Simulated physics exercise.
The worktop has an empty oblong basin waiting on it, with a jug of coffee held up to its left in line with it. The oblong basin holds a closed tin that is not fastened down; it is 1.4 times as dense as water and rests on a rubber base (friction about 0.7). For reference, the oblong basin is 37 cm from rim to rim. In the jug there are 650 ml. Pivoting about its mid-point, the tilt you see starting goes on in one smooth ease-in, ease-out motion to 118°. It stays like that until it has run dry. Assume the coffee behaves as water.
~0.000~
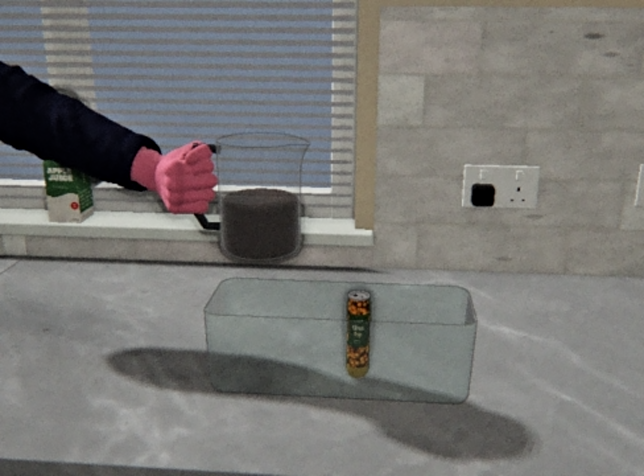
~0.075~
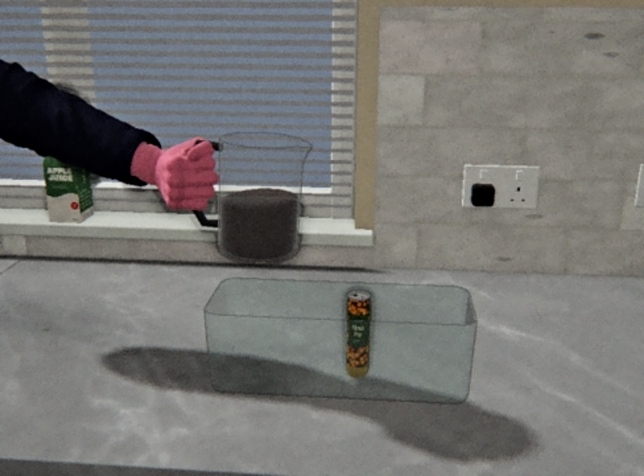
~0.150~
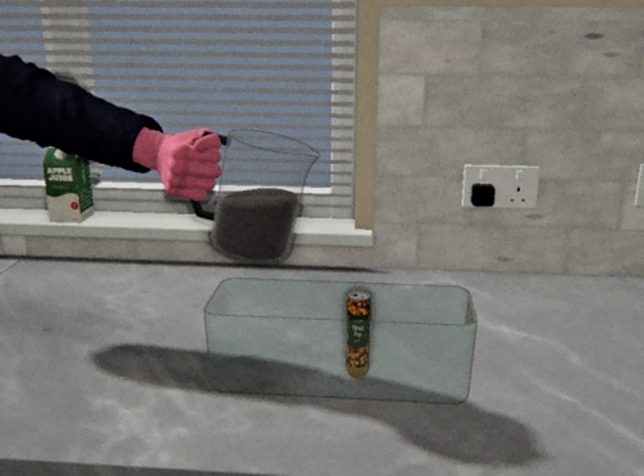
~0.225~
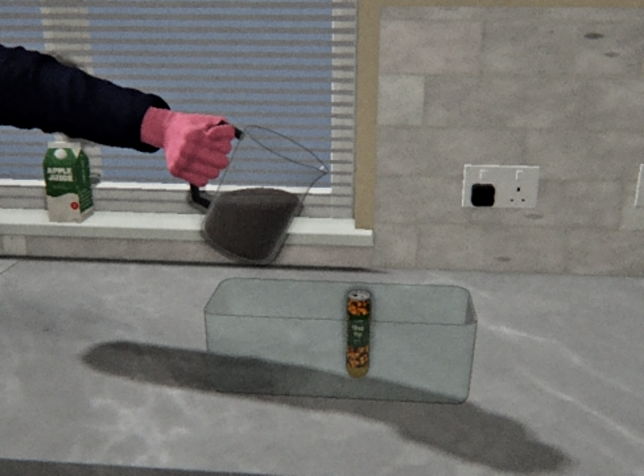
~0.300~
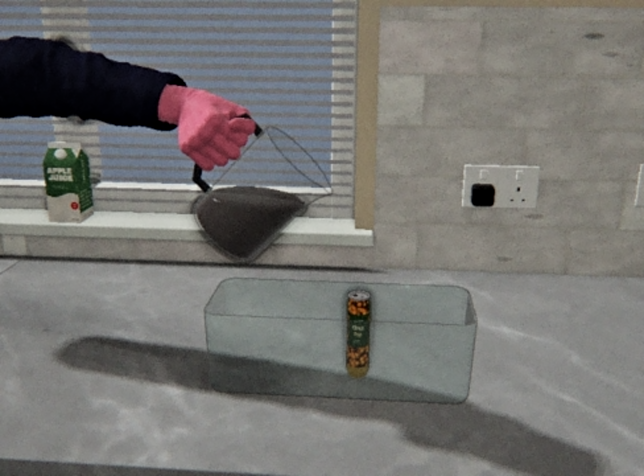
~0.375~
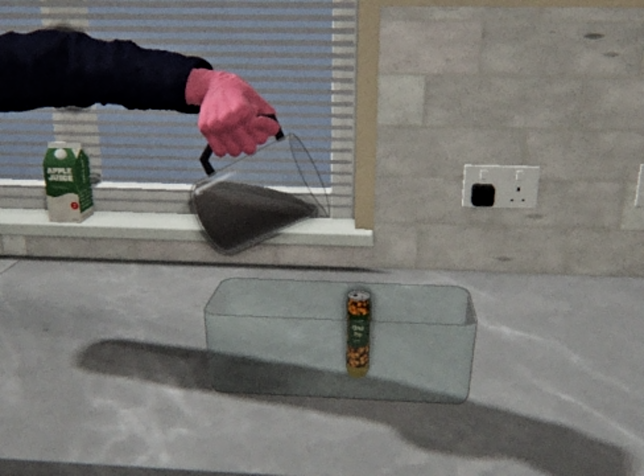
A pink-gloved hand on a dark-sleeved arm holds a clear jug of dark coffee above a grey worktop, seen from the front and slightly above by a still camera. A transparent oblong basin holds an upright green-and-orange tin, with a green carton on the windowsill, blinds behind and a socket at right. The hand smoothly rises and tilts the jug steeply rightward, the coffee sliding toward its rim.
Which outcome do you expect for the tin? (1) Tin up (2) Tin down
Tin down (2).
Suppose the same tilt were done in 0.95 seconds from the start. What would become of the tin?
Well, the tin simply tips.
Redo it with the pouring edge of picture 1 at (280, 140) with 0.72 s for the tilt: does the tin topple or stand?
Then it stays on its base.
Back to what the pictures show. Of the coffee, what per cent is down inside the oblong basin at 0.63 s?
I reckon close to 16 percent of it.
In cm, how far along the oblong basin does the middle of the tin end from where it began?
Roughly 8.5 cm.
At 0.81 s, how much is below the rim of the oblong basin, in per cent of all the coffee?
Some 80 percent.
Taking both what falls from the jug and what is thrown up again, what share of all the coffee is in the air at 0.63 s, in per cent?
30 per cent.
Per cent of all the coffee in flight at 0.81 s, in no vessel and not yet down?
In-air share: About 10 %.
Then, 0.63 s in, the tilt is 113° and 54 per cent is still to pour; the tin stands where it began.
Then, 0.81 s in, the tilt is 118° and 10 per cent is still to pour; the tin leans 18°.
Then, 1.01 s in, the tilt is 118° and 0 per cent is still to pour; the tin lies on its side.
Then, 1.22 s in, the tilt is 118° and 0 per cent is still to pour; the tin lies on its side.
Finally, the tin lies on its side.
